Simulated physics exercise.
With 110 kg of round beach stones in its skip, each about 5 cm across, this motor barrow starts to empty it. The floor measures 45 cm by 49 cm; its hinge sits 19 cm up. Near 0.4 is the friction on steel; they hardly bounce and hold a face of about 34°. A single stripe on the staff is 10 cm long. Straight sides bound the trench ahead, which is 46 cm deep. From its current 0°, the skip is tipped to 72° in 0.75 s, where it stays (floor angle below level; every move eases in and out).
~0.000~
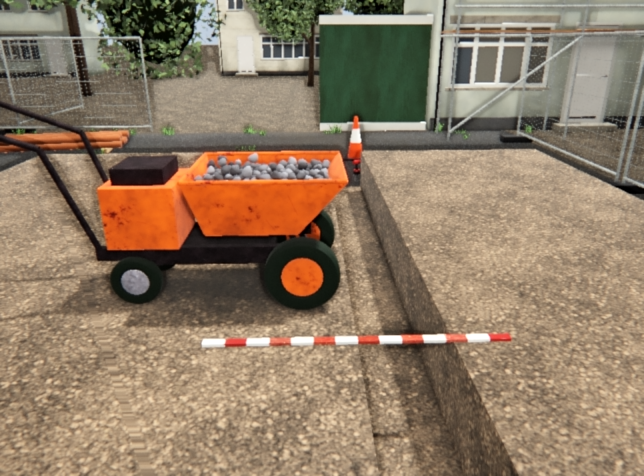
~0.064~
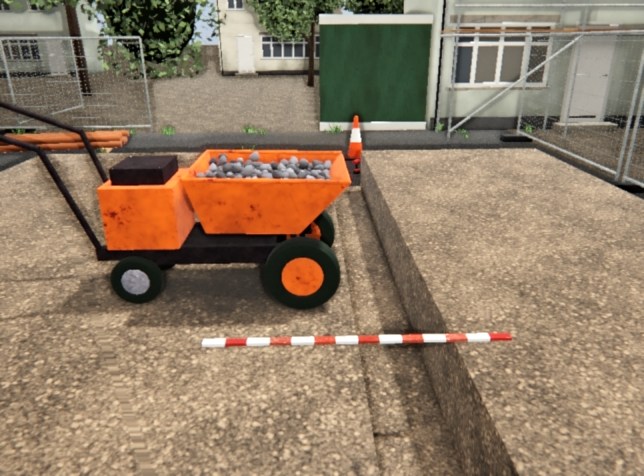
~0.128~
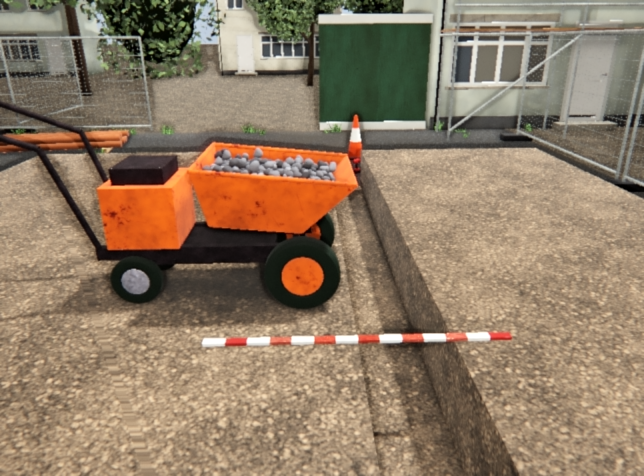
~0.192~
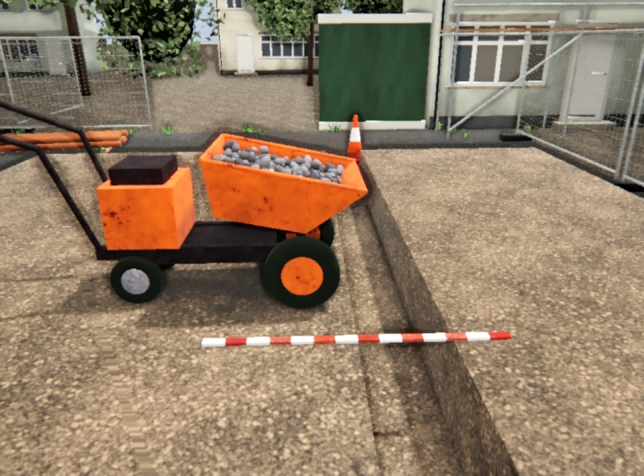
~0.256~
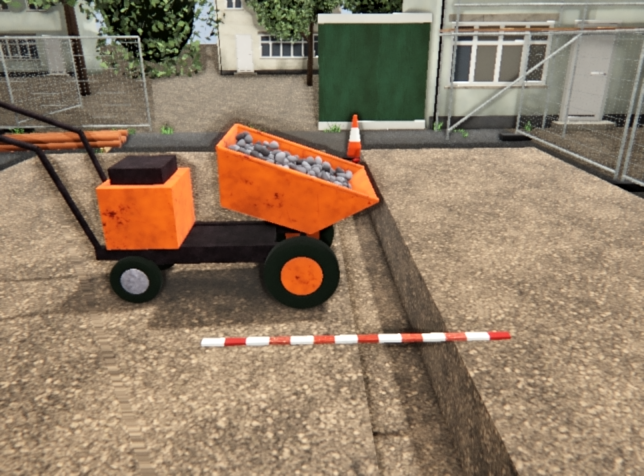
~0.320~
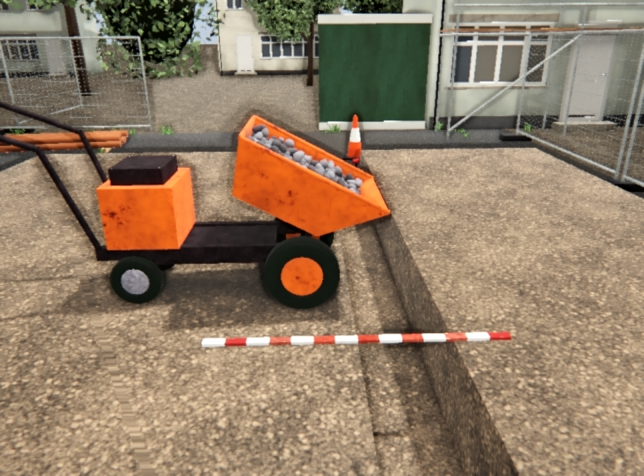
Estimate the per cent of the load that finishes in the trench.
Roughly 43 percent.
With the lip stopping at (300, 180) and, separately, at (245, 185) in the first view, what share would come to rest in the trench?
First place roughly 95%, second roughly 85%.
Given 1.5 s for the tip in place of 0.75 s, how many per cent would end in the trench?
About 55 percent, I'd say.
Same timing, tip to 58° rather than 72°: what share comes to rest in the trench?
Then about 45 per cent.
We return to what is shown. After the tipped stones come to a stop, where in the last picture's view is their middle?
Around (441, 276).
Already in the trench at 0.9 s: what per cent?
15 per cent, give or take.
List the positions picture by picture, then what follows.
In the first picture, lip at (347, 182), floor tilted 0°, highest stones at (259, 165).
In the second picture, lip at (350, 182), floor tilted 1°, highest stones at (260, 163); the stones move at 0.3 m/s on average.
In the third picture, lip at (357, 186), floor tilted 6°, highest stones at (235, 159); the stones move at 0.6 m/s on average.
In the fourth picture, the skip is at 12°, its lip at (367, 192); the top of the load is at (238, 152); the stones move at 0.8 m/s on average.
In the fifth picture, the skip is at 19°, its lip at (378, 201); the top of the load is at (244, 144); the stones move at 1.0 m/s on average.
In the sixth picture, lip at (389, 213), floor tilted 28°, highest stones at (258, 136); the stones move at 1.1 m/s on average.
After 0.6 s the floor is at 60°; 100 % in the skip; the foremost stones are at (400, 236).
After 0.9 s the floor is at 72°; 58 % in the skip, 17 % in the trench, 25 % past the trench; the foremost stones are at (476, 279).
After 1.2 s the floor is at 72°; 12 % in the skip, 32 % in the trench, 56 % past the trench; the foremost stones are at (588, 273).
After 3.2 s the floor is at 72°; 0 % in the skip, 43 % in the trench, 57 % past the trench; the foremost stones are past the picture's edge.
